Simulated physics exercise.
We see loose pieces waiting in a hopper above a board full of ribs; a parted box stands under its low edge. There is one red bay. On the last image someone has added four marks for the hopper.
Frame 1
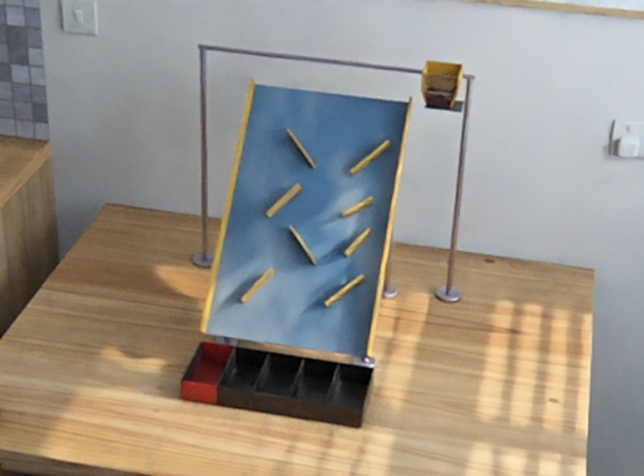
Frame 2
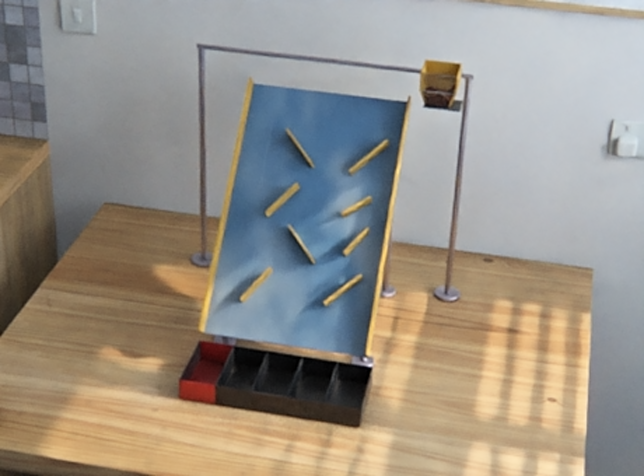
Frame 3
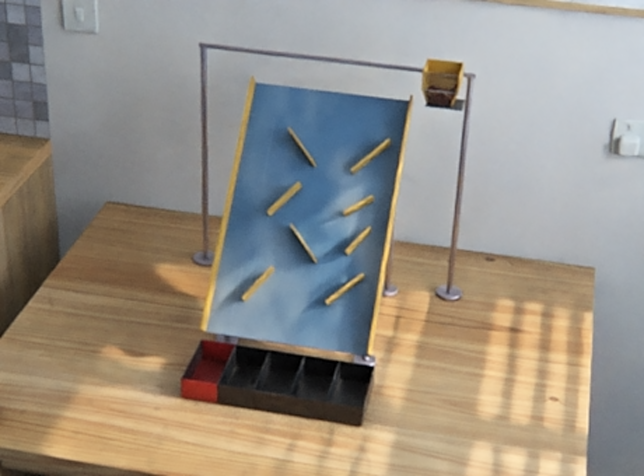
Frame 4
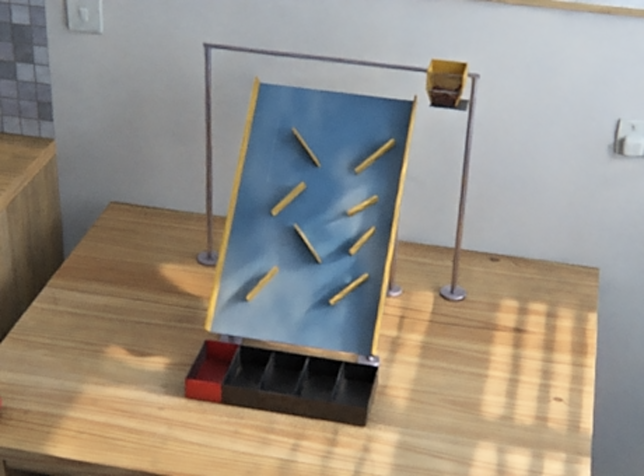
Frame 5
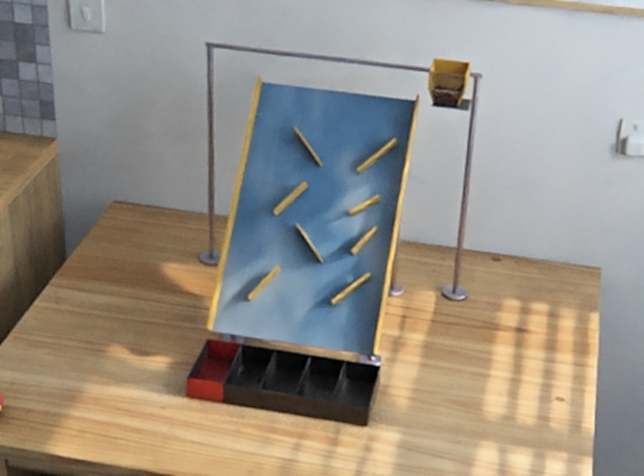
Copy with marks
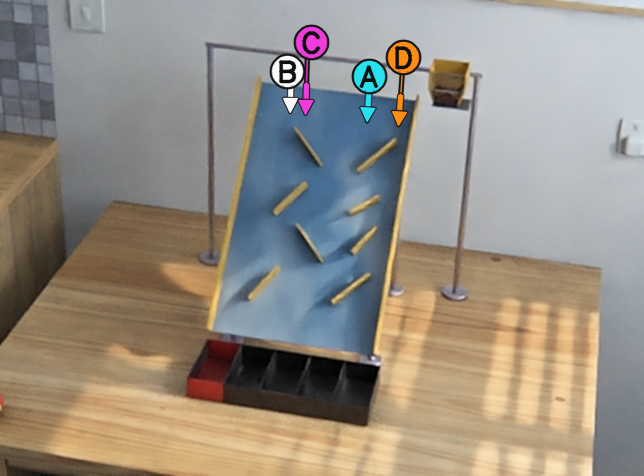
Nothing moved apart from a slight shift of the view, with a small yellow hopper staying above a tilted blue board of yellow ribs and a dark divided box with one red bay at its foot.
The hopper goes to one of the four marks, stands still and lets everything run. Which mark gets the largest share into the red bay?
B.
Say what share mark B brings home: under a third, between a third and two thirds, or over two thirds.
Mark B gives over two thirds.
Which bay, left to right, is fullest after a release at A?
It is the third one.
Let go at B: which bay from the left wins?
The first from the left.
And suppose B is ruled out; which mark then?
C it is.
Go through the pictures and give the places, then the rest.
Hopper (441, 97), kidney beans, door shut, in the first picture.
Ribs (287, 129) to (312, 164), (349, 171) to (388, 140), (265, 213) to (297, 183), in the second picture.
Ribs (344, 212) to (373, 196), (291, 224) to (315, 260), (346, 252) to (370, 226), in the third picture.
Ribs (246, 298) to (276, 267), (330, 302) to (367, 274), in the fourth picture.
Red bay (205, 389), number 1 of 5 from the left, in the fifth picture.
On the marked copy, mark A meets the board at (367, 116); mark B meets the board at (290, 107); mark C meets the board at (305, 109); mark D meets the board at (398, 120).
For mark A, just a few in the red bay, almost all in other bays.
For mark B, the larger part in the red bay, about a tenth in other bays, just a few outside the box.
For mark C, roughly a third in the red bay, roughly half in other bays, about a tenth outside the box.
For mark D, not one piece in the red bay, the larger part in other bays, about a tenth outside the box.
